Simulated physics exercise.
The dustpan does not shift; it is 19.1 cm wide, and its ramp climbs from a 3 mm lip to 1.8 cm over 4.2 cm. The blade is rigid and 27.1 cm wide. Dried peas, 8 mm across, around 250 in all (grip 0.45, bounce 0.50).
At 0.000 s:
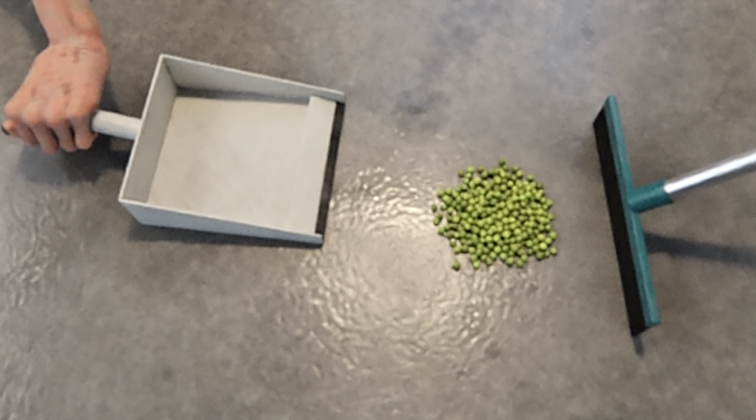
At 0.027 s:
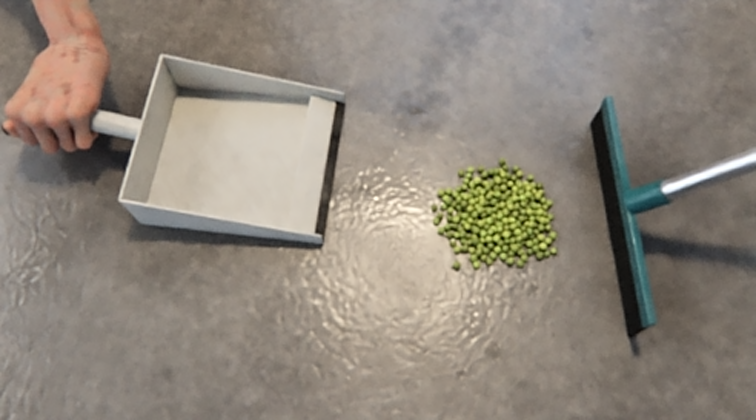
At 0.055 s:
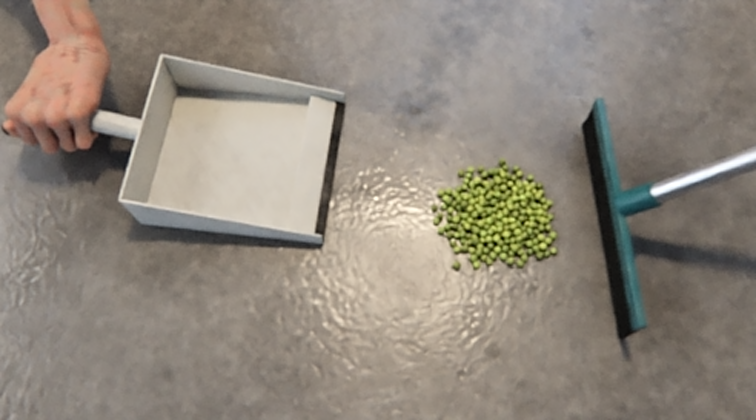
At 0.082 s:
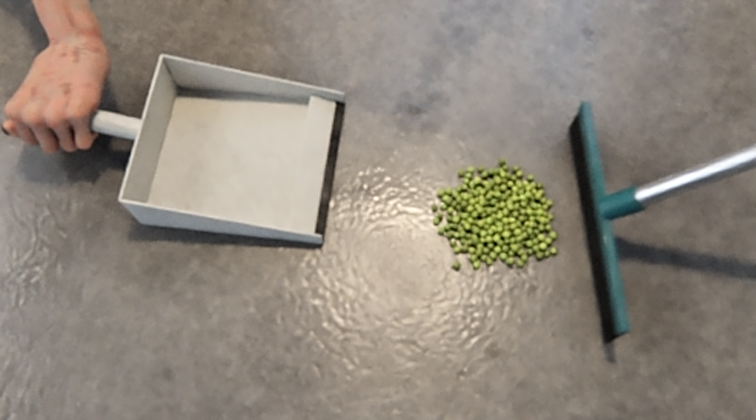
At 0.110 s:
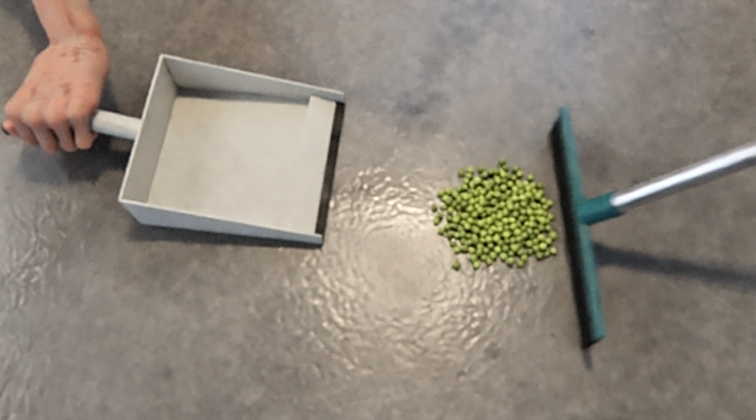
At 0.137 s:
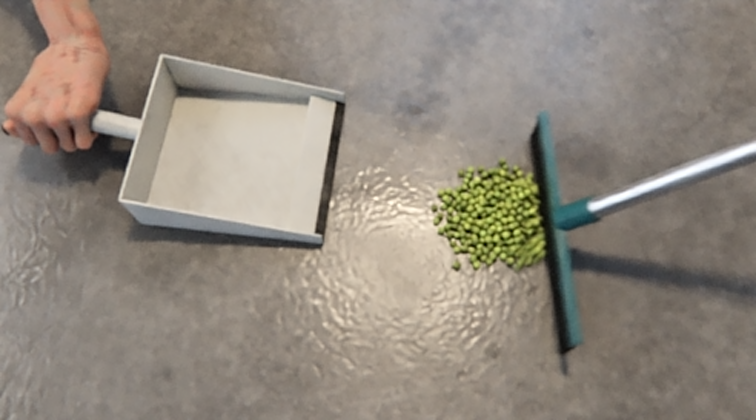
A green squeegee with a metal handle slid left across the gray floor and reached the right edge of a pile of green peas, while a hand on the left held a pale dustpan still.
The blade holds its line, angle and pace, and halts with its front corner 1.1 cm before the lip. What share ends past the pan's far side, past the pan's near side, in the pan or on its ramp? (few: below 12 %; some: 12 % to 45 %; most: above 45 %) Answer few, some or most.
Past the pan's far side: Few; past the pan's near side: Most; in the pan or on its ramp: Some.
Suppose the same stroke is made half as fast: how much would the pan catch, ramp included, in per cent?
Then about 15 per cent.
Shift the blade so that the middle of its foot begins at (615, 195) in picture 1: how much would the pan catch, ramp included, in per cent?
About 25 per cent.
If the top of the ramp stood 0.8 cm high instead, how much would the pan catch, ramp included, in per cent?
Then about 30 per cent.
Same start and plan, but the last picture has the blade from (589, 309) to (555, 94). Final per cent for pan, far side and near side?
Pan 25, far 0, near 25.
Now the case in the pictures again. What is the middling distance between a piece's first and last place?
Some 28 cm.
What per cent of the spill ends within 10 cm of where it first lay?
About 0 per cent.
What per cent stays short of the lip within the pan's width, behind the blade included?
Some 25 per cent.
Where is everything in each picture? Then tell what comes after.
Blade from (651, 322) to (609, 103), moved 0.0 cm, 0 of the pieces shifted so far; middle of the pieces at (499, 214); pan at (231, 160), in the first picture.
Blade from (648, 323) to (606, 104), moved 0.4 cm, 0 of the pieces shifted so far; middle of the pieces at (499, 214), in the second picture.
Blade from (638, 325) to (598, 106), moved 1.5 cm, 0 of the pieces shifted so far; middle of the pieces at (499, 214), in the third picture.
Blade from (622, 330) to (583, 109), moved 3.3 cm, 0 of the pieces shifted so far; middle of the pieces at (499, 214), in the fourth picture.
Blade from (599, 336) to (563, 114), moved 5.8 cm, 0 of the pieces shifted so far; middle of the pieces at (499, 214), in the fifth picture.
Blade from (575, 342) to (542, 119), moved 8.5 cm, 60 of the pieces shifted so far; middle of the pieces at (499, 214); pan at (231, 160). Its pace works out near 0.97 m/s, heading 21 degrees towards the viewer's side, in the sixth picture.
Then, at 0.27 s, middle of the blade 14 cm from the lip; 0 % over the lip, far side 0 %, near side 30 %.
After 0.36 s, middle of the blade 6 cm from the lip; 0 % over the lip, far side 0 %, near side 45 %.
After 0.59 s, middle of the blade 3 cm from the lip; 30 % over the lip, far side 5 %, near side 50 %.
In the end, at 1.8 s, far side 5 %, near side 50 %, pan 25 %, in front of the lip or behind the blade 25 %.
